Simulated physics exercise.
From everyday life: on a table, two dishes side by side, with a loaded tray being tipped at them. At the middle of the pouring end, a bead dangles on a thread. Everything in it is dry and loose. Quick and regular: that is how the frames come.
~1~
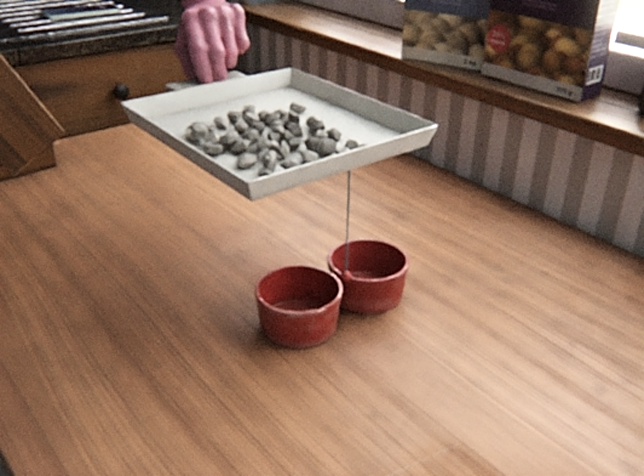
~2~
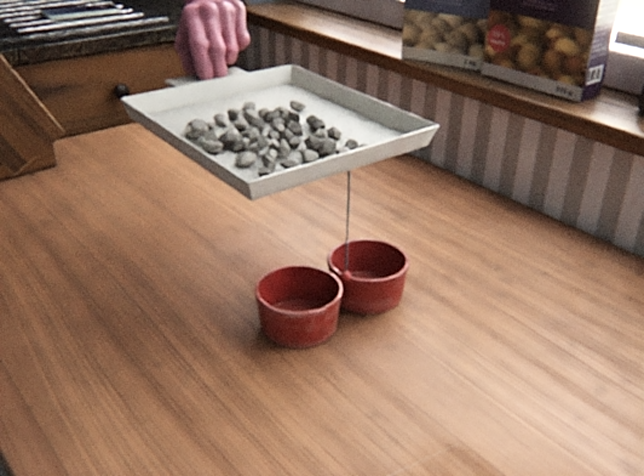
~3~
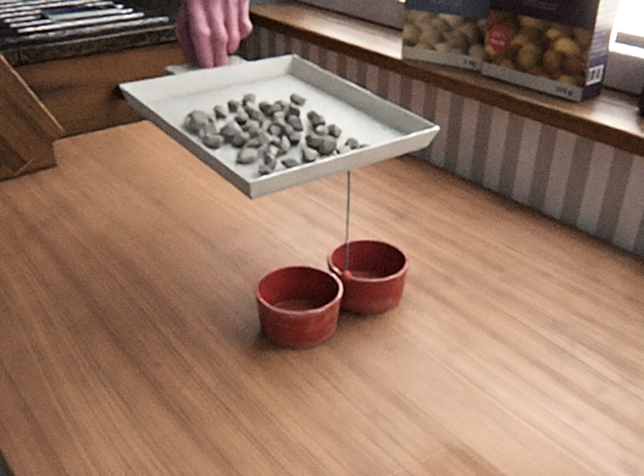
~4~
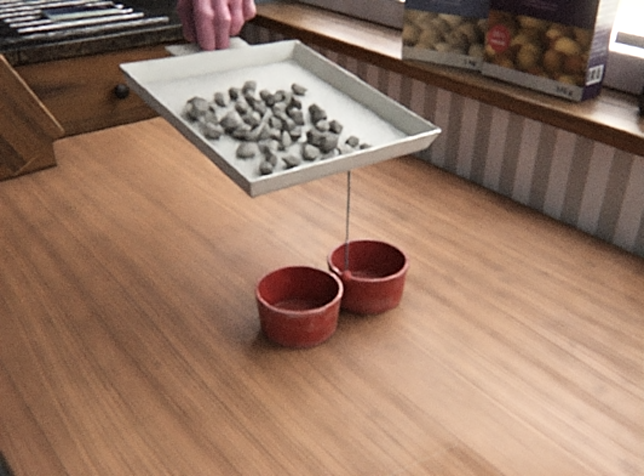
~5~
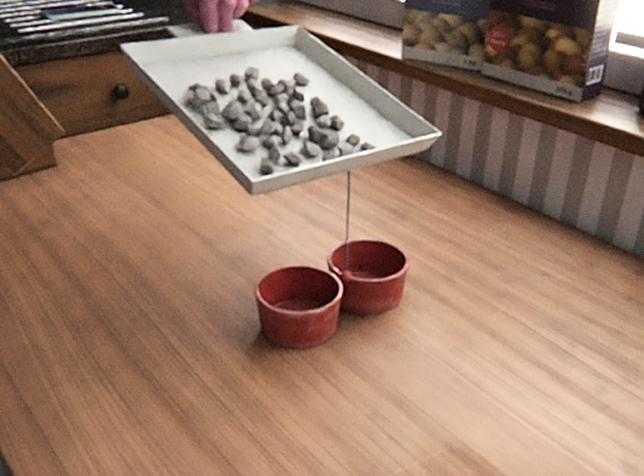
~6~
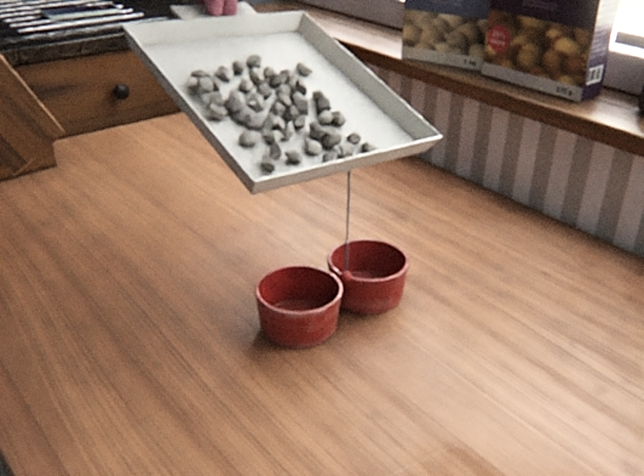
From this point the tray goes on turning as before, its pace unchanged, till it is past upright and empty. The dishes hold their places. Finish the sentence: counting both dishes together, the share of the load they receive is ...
The share is smaller than half.
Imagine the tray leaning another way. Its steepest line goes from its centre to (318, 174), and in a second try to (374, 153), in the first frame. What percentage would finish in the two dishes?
0 % and 10 %.
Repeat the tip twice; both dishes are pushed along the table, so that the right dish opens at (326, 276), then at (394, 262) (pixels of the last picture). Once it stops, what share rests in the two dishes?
The first try yields 0% and the second yields 10%.
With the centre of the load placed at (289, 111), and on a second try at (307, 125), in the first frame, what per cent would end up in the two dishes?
You'd get near 0 percent first and near 0 percent next.
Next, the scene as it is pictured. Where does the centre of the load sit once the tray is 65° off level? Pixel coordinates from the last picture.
In the last view, the load is centred near (355, 151).
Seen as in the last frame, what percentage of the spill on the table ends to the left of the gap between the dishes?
I'd say some 10 in a hundred.
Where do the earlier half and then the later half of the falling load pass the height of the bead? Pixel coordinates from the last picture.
First roughly (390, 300), then roughly (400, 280).
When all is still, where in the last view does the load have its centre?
Last view, centre at rest - approx. (410, 329).
Soon after the last picture, tray tipped steeply; nearly all on the tray; a small part in the air.
A little later, tray tipped past a quarter turn; about a quarter on the tray; about a third outside both; about a third in the air.
Later still, tray tipped past a quarter turn; all outside both.
At rest, tray tipped past a quarter turn; none in the left dish; none in the right dish; all outside both.
